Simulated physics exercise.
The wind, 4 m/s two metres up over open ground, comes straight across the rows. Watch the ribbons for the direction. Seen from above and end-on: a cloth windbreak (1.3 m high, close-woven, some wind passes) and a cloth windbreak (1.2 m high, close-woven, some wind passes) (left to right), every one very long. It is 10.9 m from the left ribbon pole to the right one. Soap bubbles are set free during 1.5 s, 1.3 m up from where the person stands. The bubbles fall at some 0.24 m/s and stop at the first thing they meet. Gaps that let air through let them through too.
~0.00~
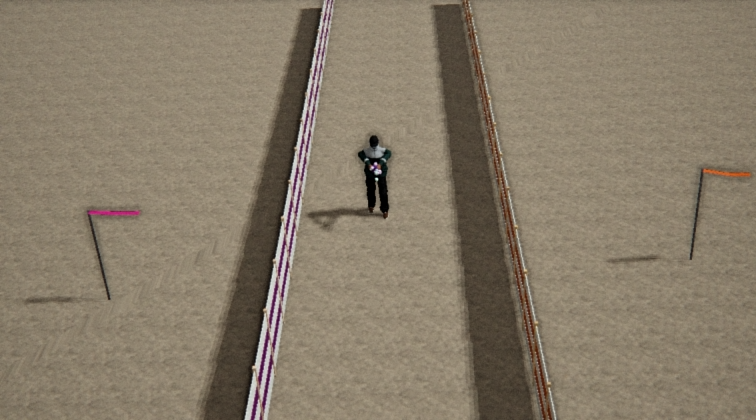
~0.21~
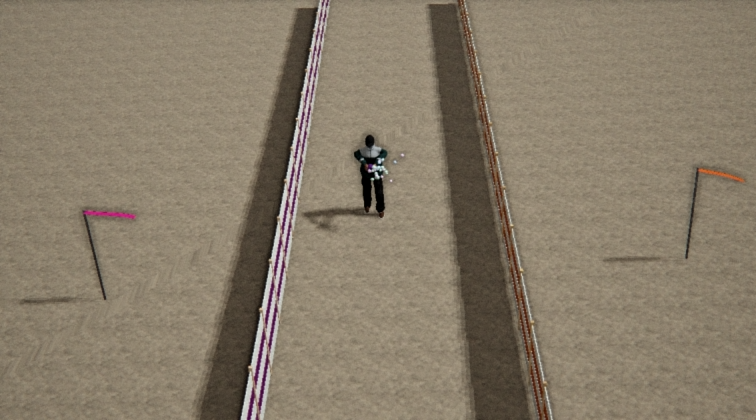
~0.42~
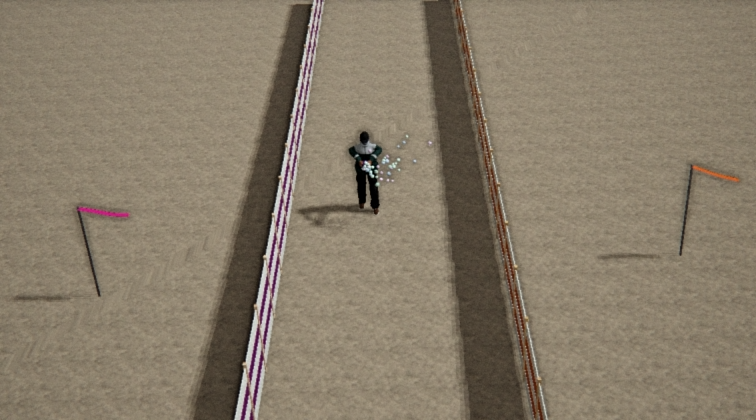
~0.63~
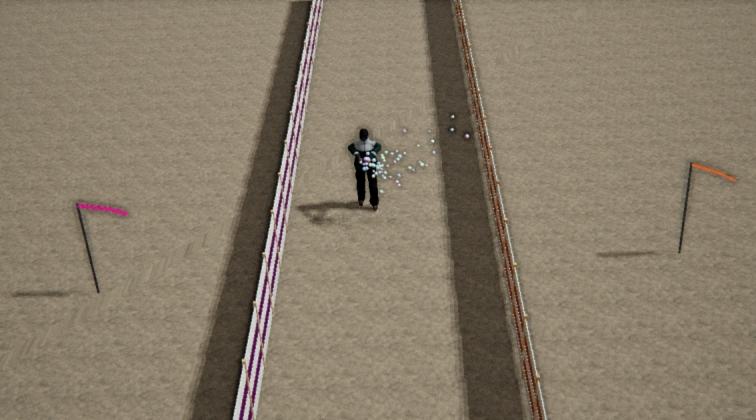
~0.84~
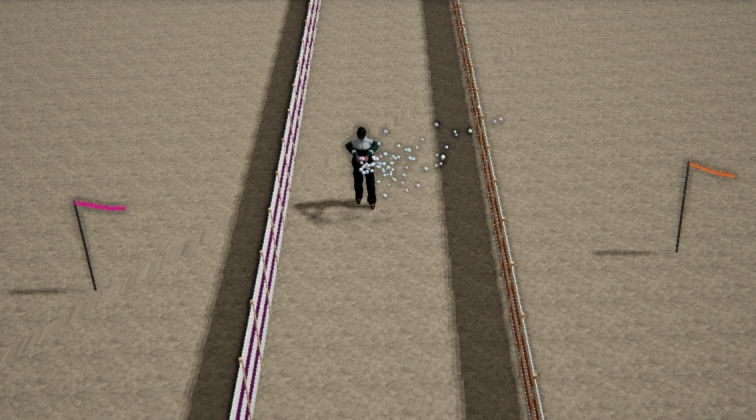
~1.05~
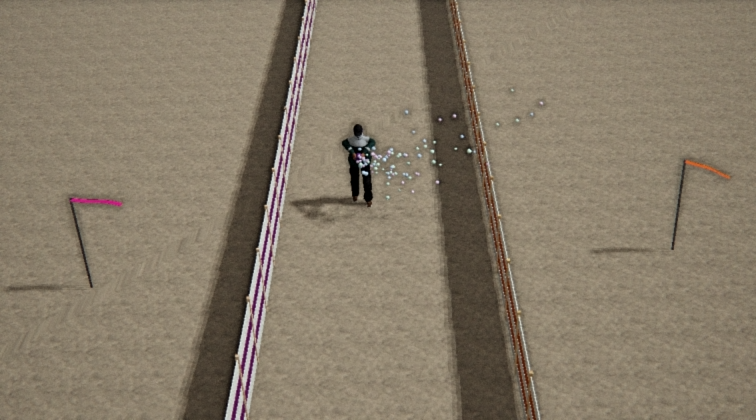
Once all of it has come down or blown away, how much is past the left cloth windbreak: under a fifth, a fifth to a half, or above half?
It is under a fifth that ends up on the far side.
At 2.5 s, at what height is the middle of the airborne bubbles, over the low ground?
Roughly 1.2 m up.
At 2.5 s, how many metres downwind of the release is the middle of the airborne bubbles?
About 2.5 m.
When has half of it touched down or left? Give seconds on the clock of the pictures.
At about 8.0 s.
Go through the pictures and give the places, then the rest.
The left ribbon ends at (139, 213), leaning 85 degrees to the right and the bubbles in the air span x = 370 to 380 around y = 170, in the first frame.
The right ribbon ends at (744, 181), leaning 70 degrees to the right and the bubbles in the air span x = 370 to 390 around y = 170, in the second frame.
The left ribbon ends at (129, 215), leaning 80 degrees to the right, the bubbles in the air span x = 365 to 405 around y = 165 and the top of the left cloth windbreak crosses (282, 171), in the third frame.
The right ribbon ends at (736, 180), leaning 65 degrees to the right and the bubbles in the air span x = 365 to 430 around y = 165, in the fourth frame.
The left ribbon ends at (125, 208), leaning 80 degrees to the right and the bubbles in the air span x = 365 to 455 around y = 165, in the fifth frame.
The right ribbon ends at (730, 177), leaning 70 degrees to the right, the bubbles in the air span x = 360 to 480 around y = 160 and the top of the right cloth windbreak crosses (488, 160), in the sixth frame.
After 2.5 s, 0 % is beyond the left cloth windbreak; 0 % has touched down or left; the middle of what still flies is 1.3 m above the low ground, near (473, 156).
After 4.0 s, 0 % is beyond the left cloth windbreak; 8 % has touched down or left; the middle of what still flies is 1.1 m above the low ground, near (589, 160).
After 8.0 s, 0 % is beyond the left cloth windbreak; 53 % has touched down or left.
After 20.0 s, 0 % is beyond the left cloth windbreak; 99 % has touched down or left.
After 45.0 s, 0 % is beyond the left cloth windbreak; 100 % has touched down or left.
